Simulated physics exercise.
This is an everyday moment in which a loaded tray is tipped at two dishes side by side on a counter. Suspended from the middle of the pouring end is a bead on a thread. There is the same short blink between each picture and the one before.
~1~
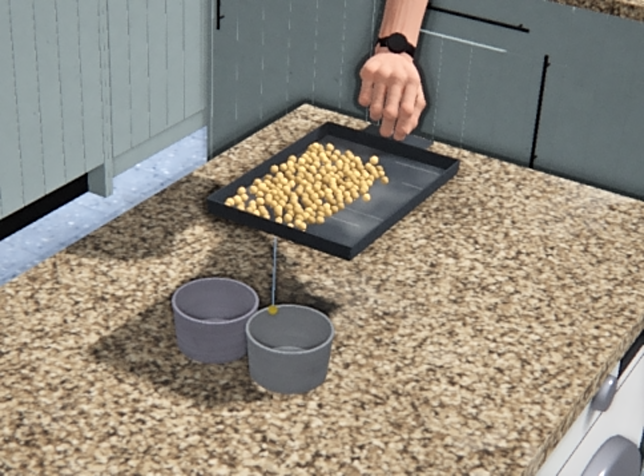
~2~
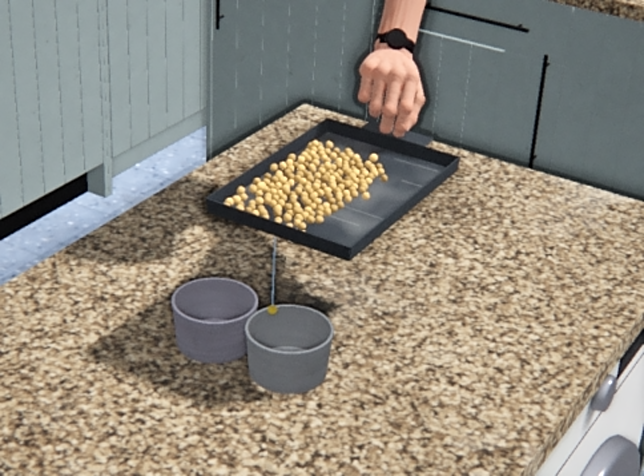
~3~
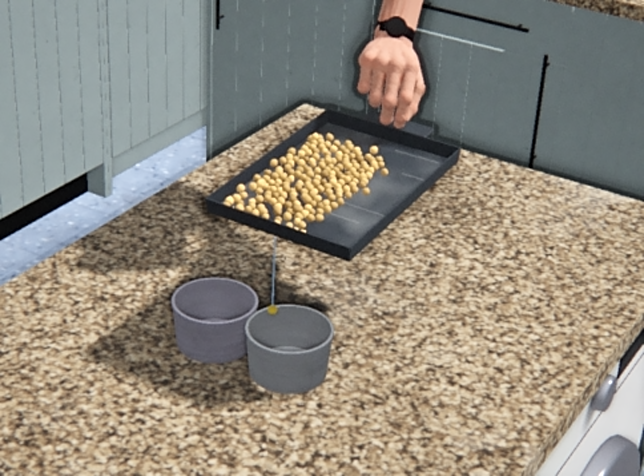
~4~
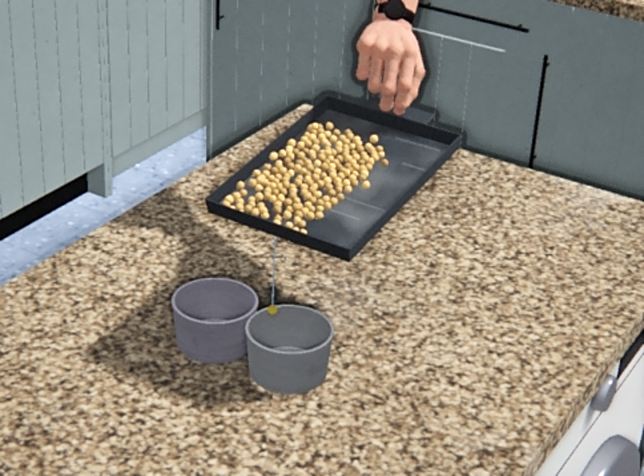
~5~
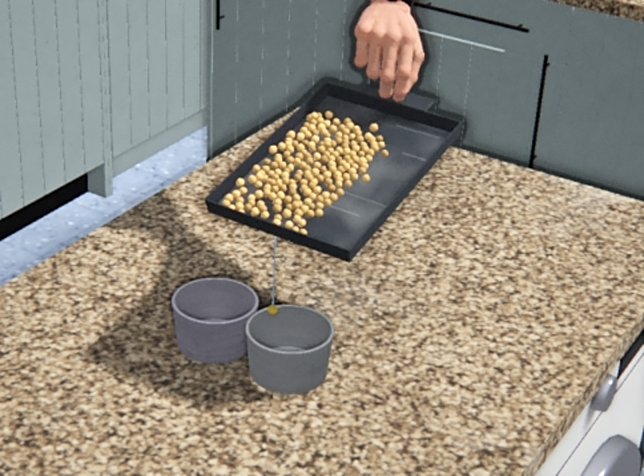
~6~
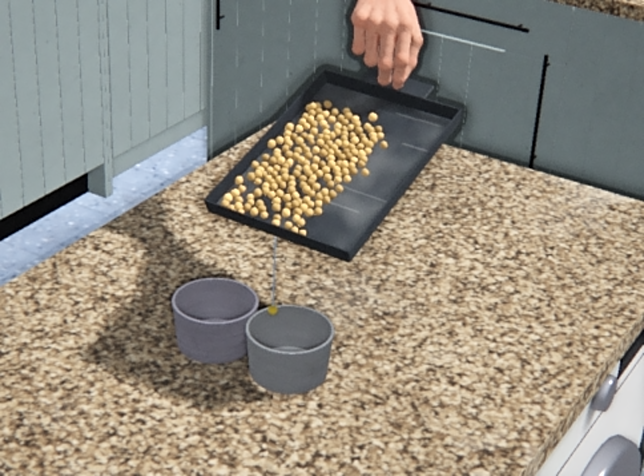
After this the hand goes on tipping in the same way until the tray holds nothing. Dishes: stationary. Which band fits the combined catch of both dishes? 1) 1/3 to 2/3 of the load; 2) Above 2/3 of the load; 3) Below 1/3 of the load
3.
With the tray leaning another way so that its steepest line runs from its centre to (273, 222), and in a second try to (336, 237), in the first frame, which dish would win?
Try one: Left-side dish; try two: Right-side dish.
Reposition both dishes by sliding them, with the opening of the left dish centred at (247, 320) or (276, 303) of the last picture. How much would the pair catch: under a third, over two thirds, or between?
In order: Between a third and two thirds, then below one third.
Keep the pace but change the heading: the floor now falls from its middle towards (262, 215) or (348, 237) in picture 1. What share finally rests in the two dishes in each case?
Respectively close to 70 and 30 in a hundred.
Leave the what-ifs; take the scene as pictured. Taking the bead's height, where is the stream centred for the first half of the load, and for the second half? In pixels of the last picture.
The early half goes through (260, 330), the late half through (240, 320).
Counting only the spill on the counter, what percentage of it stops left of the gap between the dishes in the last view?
60 in a hundred, roughly.
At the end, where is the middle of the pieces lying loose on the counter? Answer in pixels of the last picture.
At about (234, 406).
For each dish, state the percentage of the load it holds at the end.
Result - left dish: 0 %; right dish: 10 %.
Just after the last frame, tray tipped steeply; every one on the tray.
A moment on, tray tipped right over; almost all on the tray; just a few outside both; just a few in the air.
Further on, tray tipped past a quarter turn; about a tenth in the right dish; just a few in the left dish; the larger part outside both.
When it is over, tray tipped past a quarter turn; about a tenth in the right dish; just a few in the left dish; the larger part outside both.
